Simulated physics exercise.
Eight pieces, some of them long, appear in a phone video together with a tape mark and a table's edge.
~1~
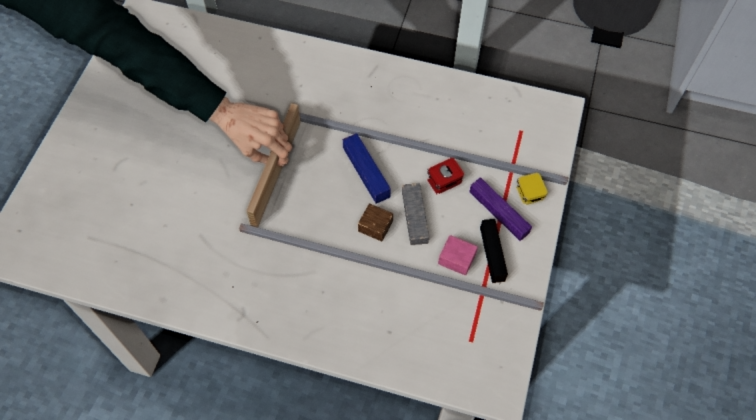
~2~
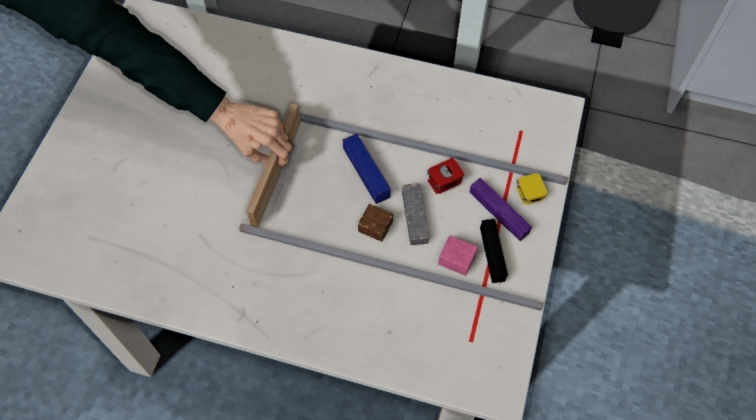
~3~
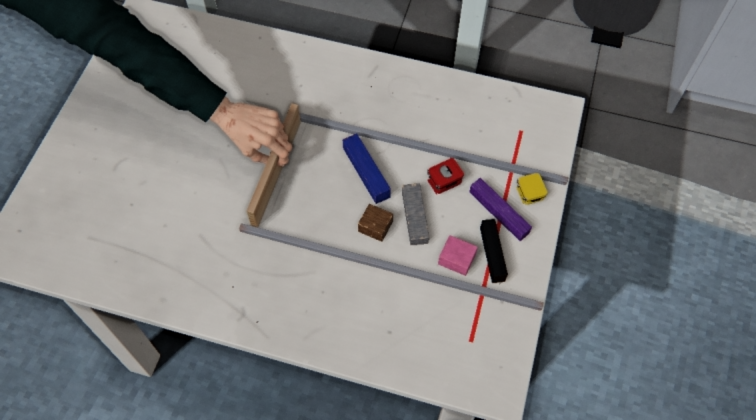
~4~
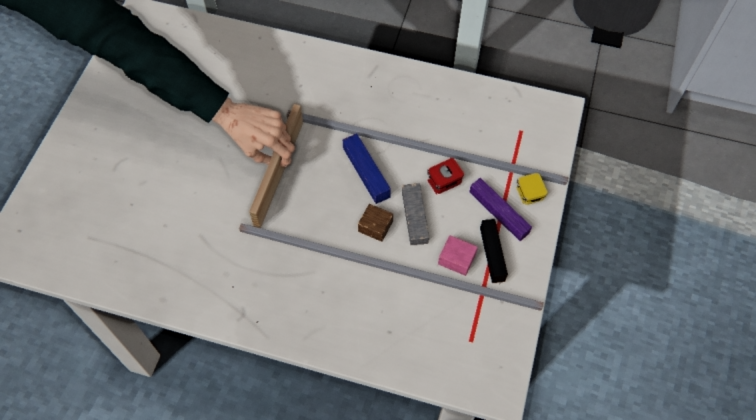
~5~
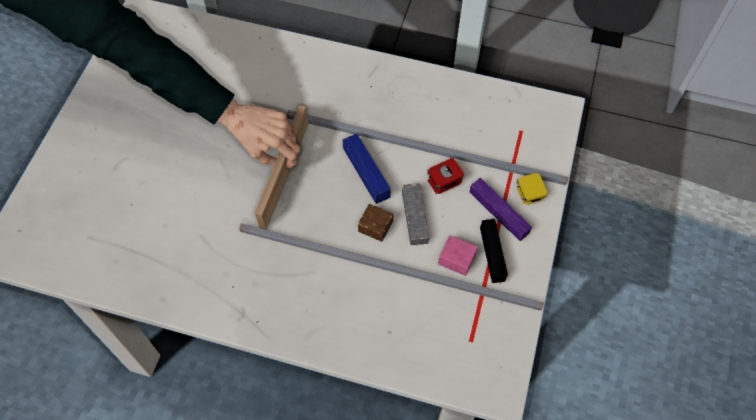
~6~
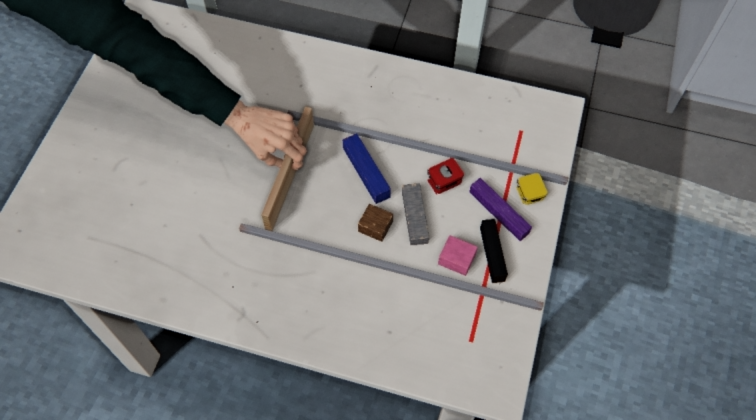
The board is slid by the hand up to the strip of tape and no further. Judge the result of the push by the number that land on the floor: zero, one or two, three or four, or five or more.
Pieces that go over the edge: One, or two at most.
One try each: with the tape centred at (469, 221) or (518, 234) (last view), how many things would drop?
So that's 0 for the first and 3 for the second.
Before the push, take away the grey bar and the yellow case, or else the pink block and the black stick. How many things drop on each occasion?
Count of fallen: 0 / 1.
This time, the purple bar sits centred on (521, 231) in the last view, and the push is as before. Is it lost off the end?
Lab note: Started there, it ends up below.
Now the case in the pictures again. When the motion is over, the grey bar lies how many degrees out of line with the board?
Out of line by around 15°.
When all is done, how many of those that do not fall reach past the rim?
That'd be 1.
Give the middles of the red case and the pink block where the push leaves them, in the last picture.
The red case comes to rest close to (537, 191), while the pink block rests close to (528, 282).
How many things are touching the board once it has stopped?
It touches 2.
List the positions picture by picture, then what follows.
In the first frame, yellow case (532, 190); black stick (494, 251); purple bar (500, 209); board (275, 164); tape (498, 229).
In the second frame, black stick (493, 251); red case (446, 177).
In the third frame, purple bar (500, 209); blue bar (366, 168).
In the fourth frame, yellow case (531, 190); board (278, 165).
In the fifth frame, black stick (493, 251); grey bar (415, 214).
In the sixth frame, yellow case (531, 190); black stick (493, 251); purple bar (500, 209); board (289, 168); tape (498, 229).
Soon after, none off yet; yellow case at rest near (531, 190); black stick at rest near (493, 251); purple bar at rest near (500, 209).
In the end, the number that fall off is one or two; gone, purple bar and yellow case.
